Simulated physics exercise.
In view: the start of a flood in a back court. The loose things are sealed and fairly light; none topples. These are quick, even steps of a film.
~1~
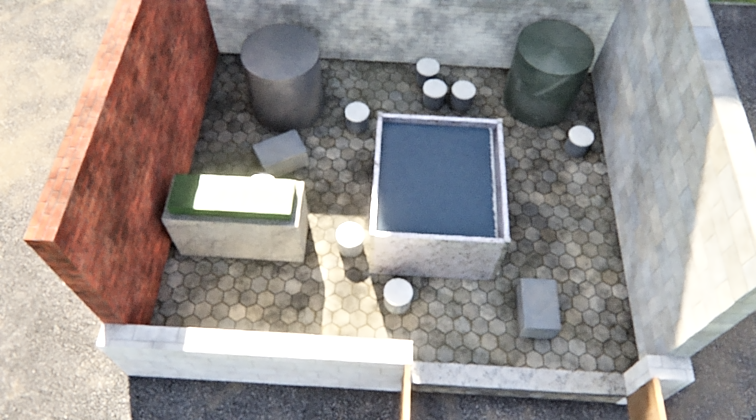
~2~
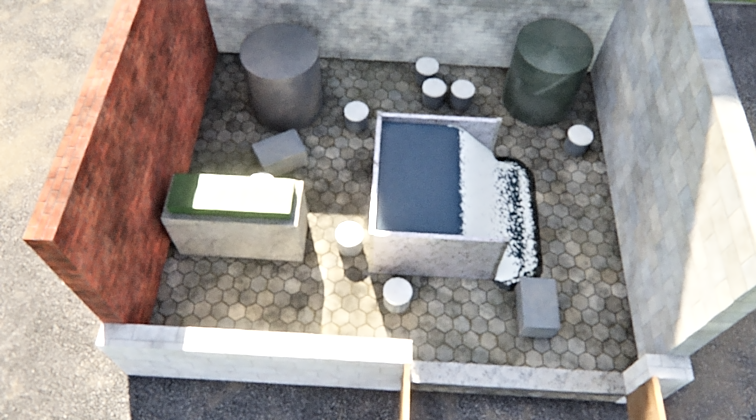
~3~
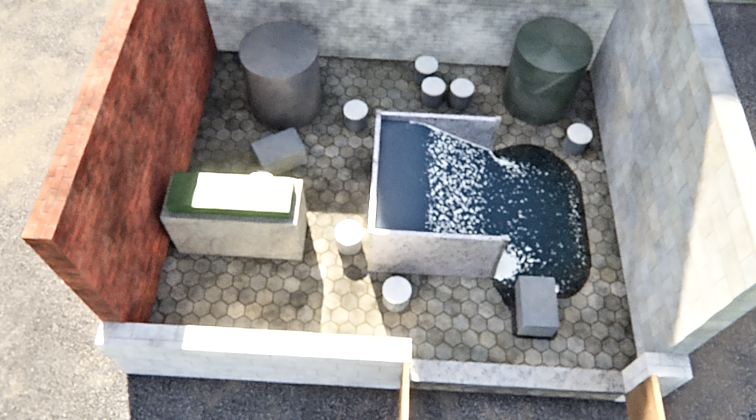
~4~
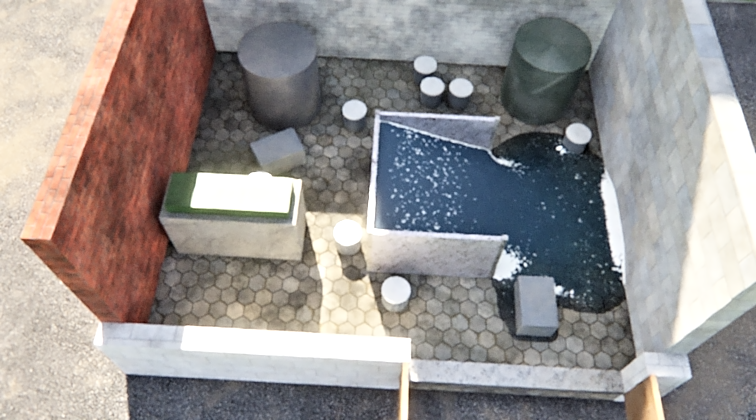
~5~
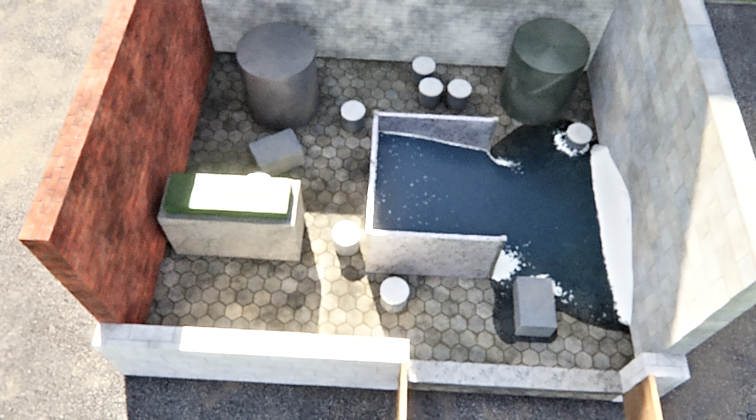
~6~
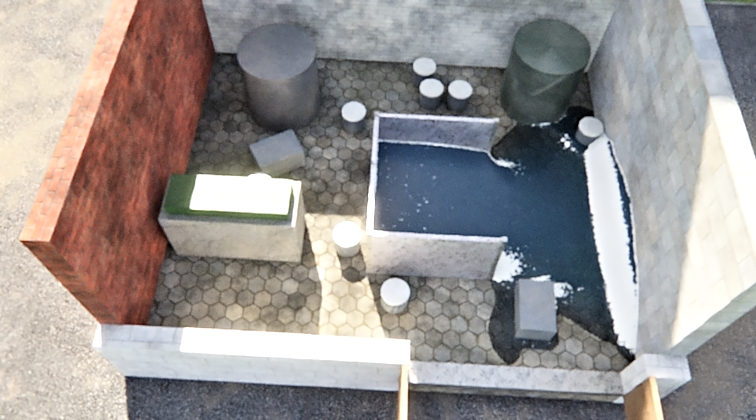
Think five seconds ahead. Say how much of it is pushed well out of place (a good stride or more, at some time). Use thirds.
Share: Between one and two thirds.
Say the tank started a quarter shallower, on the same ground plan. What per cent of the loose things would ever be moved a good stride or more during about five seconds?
Roughly 50 per cent.
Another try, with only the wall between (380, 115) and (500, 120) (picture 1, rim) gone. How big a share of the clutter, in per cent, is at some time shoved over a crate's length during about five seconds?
Close to 80 %.
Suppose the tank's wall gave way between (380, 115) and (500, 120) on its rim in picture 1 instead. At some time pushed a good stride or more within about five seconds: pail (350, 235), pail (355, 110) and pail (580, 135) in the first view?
One after the other: Swept aside, yes, moved that far.
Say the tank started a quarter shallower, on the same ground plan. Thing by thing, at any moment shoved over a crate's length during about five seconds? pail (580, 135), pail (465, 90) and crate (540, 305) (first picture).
In turn: Swept aside, swept aside, less than that.
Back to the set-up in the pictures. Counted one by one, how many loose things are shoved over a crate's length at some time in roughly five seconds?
It comes to 6.
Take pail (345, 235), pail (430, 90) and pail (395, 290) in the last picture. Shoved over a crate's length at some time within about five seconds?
In turn: Under that, swept aside, no.
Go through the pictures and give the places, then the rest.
In the first picture, a pail at (581, 135) rests on the ground; a crate at (541, 303) rests on the ground; 0 of 10 have shifted.
In the second picture, a pail at (581, 135) rests on the ground; a crate at (540, 302) rests on the ground; 0 of 10 have shifted.
In the third picture, a pail at (580, 133), on the bottom; a crate at (539, 301) rests on the ground; 0 of 10 have shifted.
In the fourth picture, a pail at (579, 133) rests on the ground; a crate at (538, 301) rests on the ground; 0 of 10 have shifted.
In the fifth picture, a pail at (580, 133) rests on the ground, close to its start; a crate at (537, 301), on the bottom; 0 of 10 have shifted.
In the sixth picture, a pail at (592, 126), afloat, close to its start; a crate at (538, 305) rests on the ground; 1 of 10 have shifted.
A moment on, 1 of 10 are well off their spots; 1 afloat.
Next, 1 of 10 are well off their spots; 1 afloat.
Later, 6 of 10 are well off their spots; 5 afloat.
In the end, 6 of 10 are well off their spots, and 6 have been at some point; 4 afloat.
